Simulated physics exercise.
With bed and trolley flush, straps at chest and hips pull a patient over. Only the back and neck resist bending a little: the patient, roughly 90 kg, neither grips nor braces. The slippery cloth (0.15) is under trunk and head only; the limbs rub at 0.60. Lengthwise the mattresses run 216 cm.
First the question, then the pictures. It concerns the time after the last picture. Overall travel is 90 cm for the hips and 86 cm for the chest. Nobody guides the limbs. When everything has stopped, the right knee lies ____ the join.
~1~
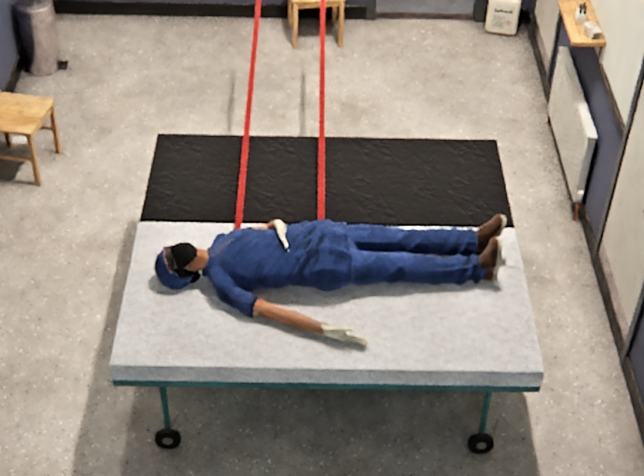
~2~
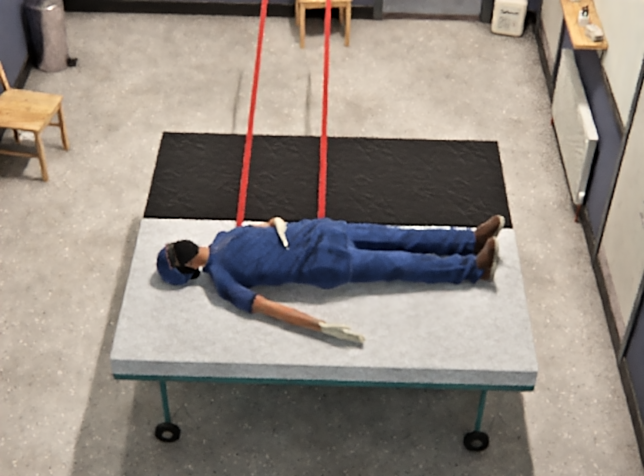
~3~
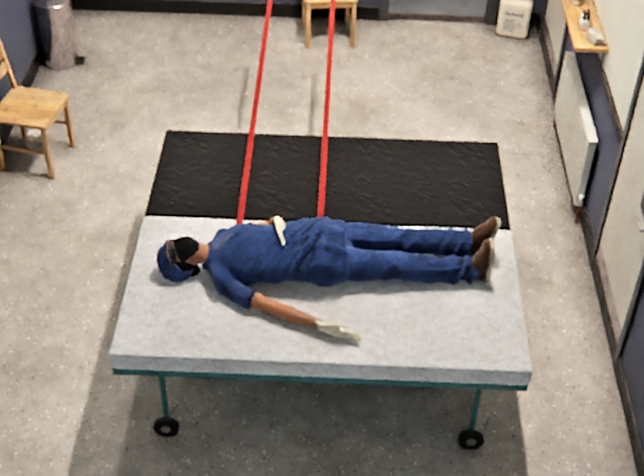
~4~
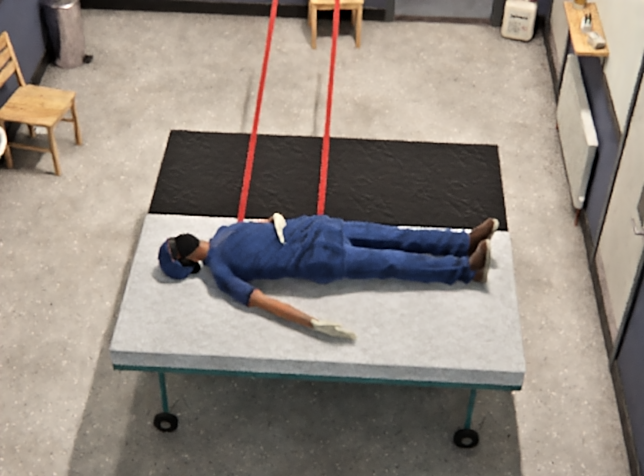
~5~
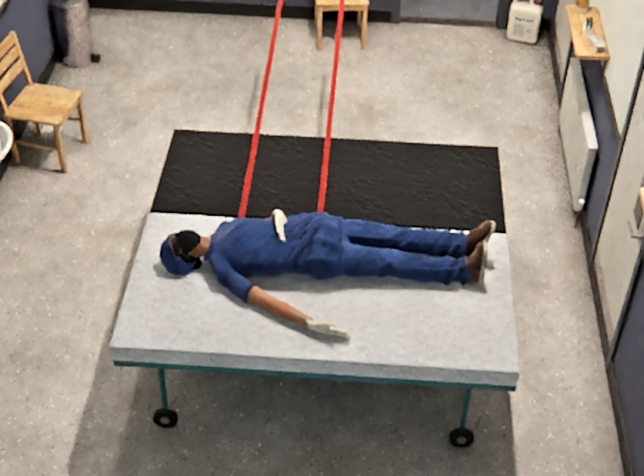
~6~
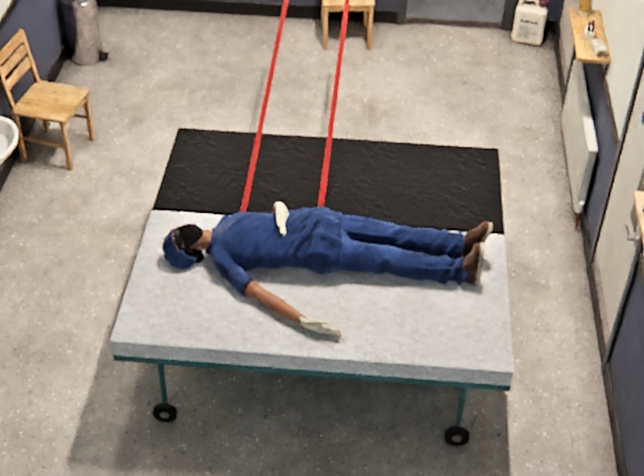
Beyond.
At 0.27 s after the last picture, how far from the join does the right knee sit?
About 36 cm short of it.
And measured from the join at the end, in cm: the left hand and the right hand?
Left hand 88 past, right hand 48 short.
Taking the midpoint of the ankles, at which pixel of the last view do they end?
I'd put it at roughly (434, 219).
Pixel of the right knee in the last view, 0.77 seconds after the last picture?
Around (387, 237).
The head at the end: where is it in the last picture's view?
End position: Roughly (206, 166) in the last view.
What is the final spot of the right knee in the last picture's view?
(373, 203).
Then, 0.27 s after the last picture the right knee is 37 cm short of the join, near (392, 255) in the last picture's view; the right hand 91 cm short of the join.
Then, 0.77 s after the last picture the right knee is 21 cm short of the join, near (387, 237) in the last picture's view; the right hand 78 cm short of the join.
Then, 1.27 s after the last picture the right knee is 3 cm short of the join, near (378, 216) in the last picture's view.
When all is still, head crosses the join; left hand crosses the join; right hand stops short of the join; left ankle crosses the join; right ankle stops short of the join; right knee crosses the join.
